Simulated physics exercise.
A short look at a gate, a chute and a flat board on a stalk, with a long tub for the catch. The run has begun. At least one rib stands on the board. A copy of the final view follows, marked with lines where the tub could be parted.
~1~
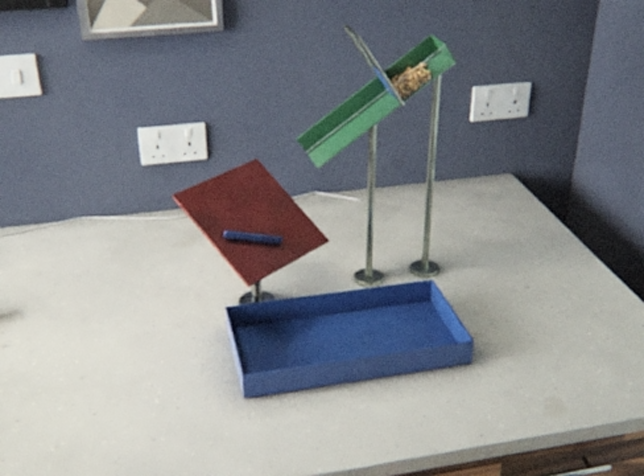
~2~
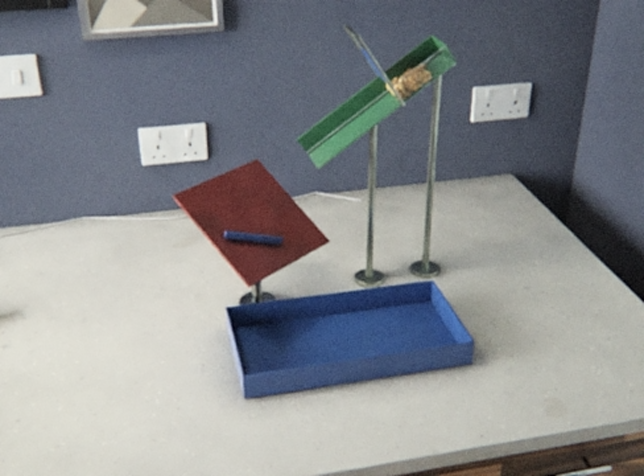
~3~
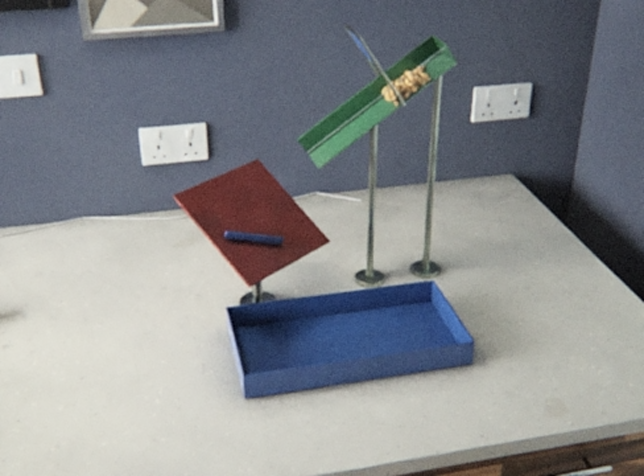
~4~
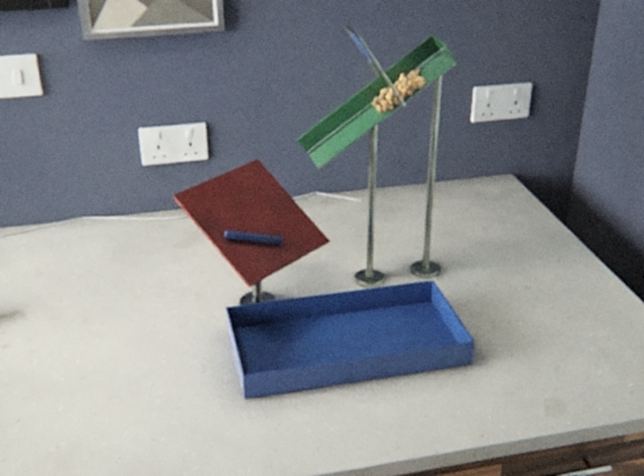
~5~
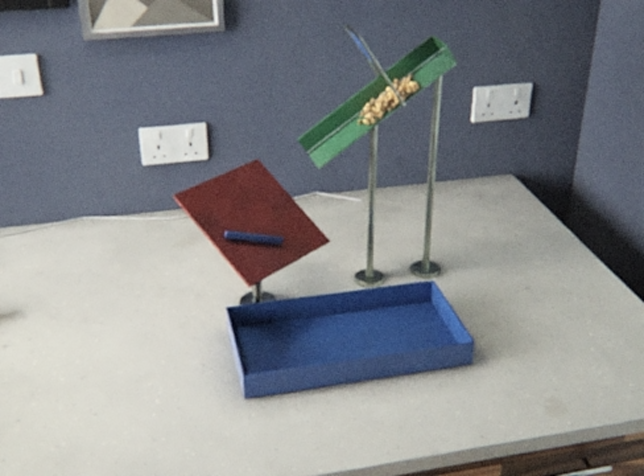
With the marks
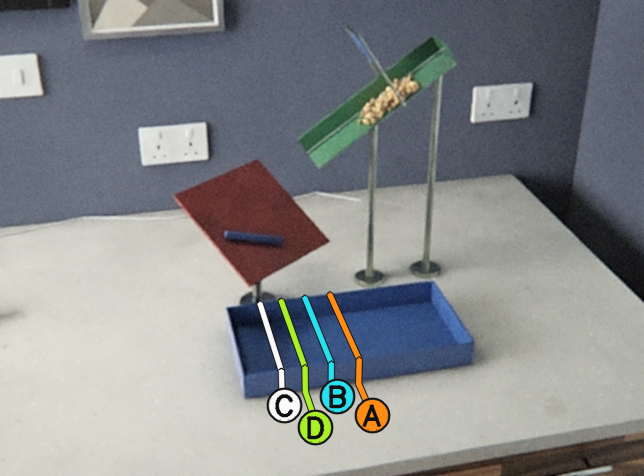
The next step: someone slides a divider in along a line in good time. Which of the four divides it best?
A.
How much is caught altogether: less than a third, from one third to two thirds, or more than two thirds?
About that: More than two thirds.
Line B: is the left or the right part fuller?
The right side.
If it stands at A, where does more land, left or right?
Left.
On the marked copy, line A crosses the front rim at (358, 358); line B crosses the front rim at (331, 362); line C crosses the front rim at (281, 370); line D crosses the front rim at (304, 366).
Choosing A, of what is caught, about two thirds on the left of the divider, about a third on the right.
Choosing B, of what is caught, a small part on the left of the divider, most on the right.
Choosing C, of what is caught, a stray few on the left of the divider, nearly all on the right.
Choosing D, of what is caught, a stray few on the left of the divider, nearly all on the right.
